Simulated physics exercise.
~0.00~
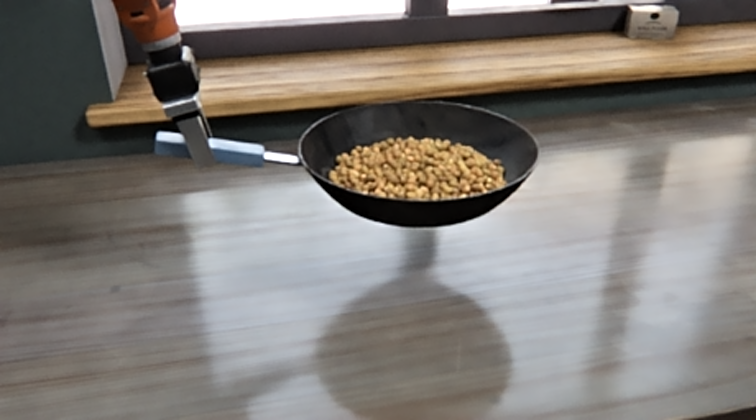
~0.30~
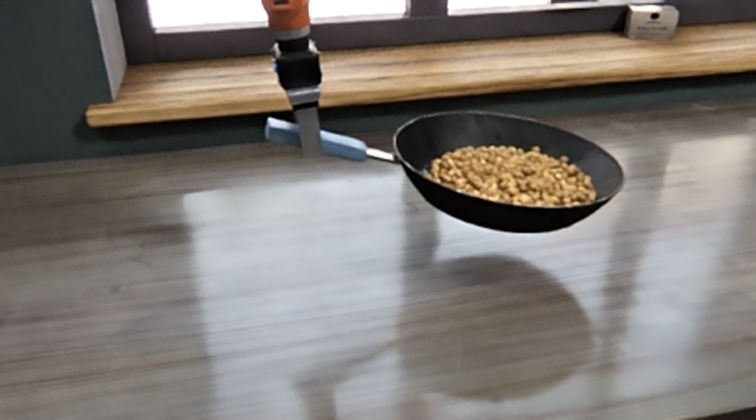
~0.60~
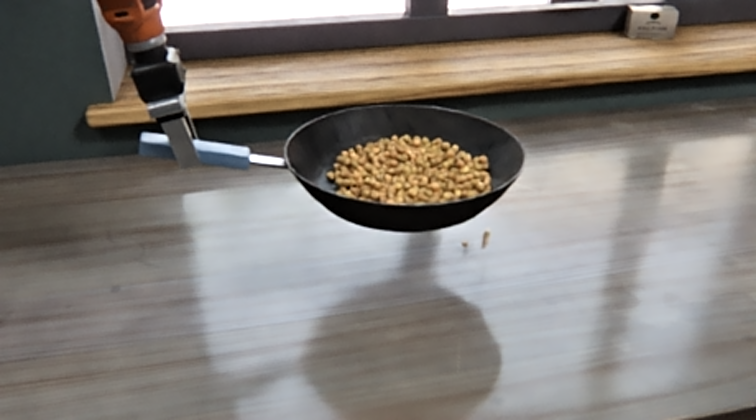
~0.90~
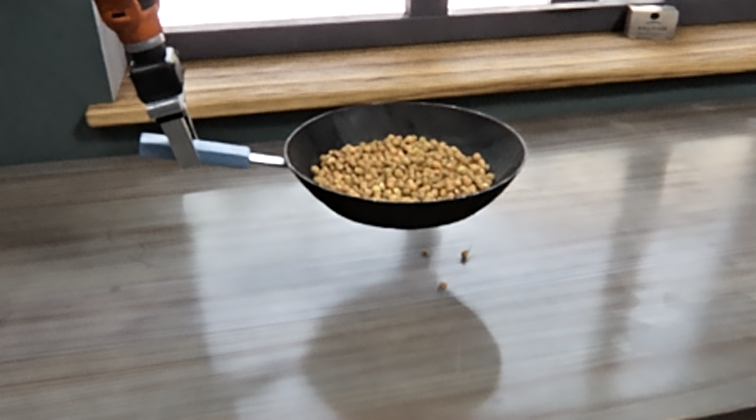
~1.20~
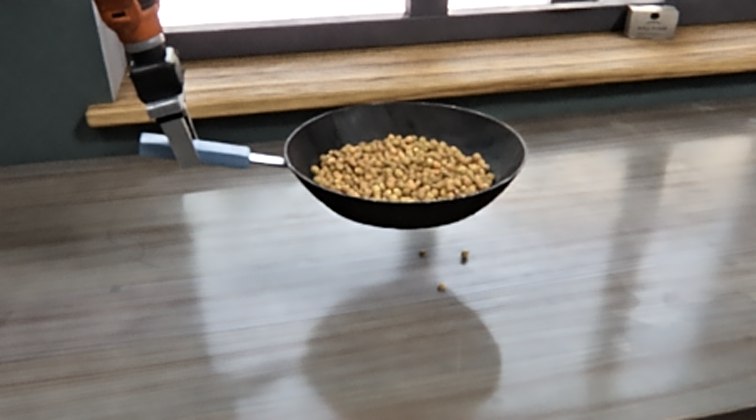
The video shows a robot arm holding a black frying pan of dried chickpeas above a wooden table, moving it right and then back left. A few chickpeas drop onto the table, and the pan ends still and level with nearly all of them inside.
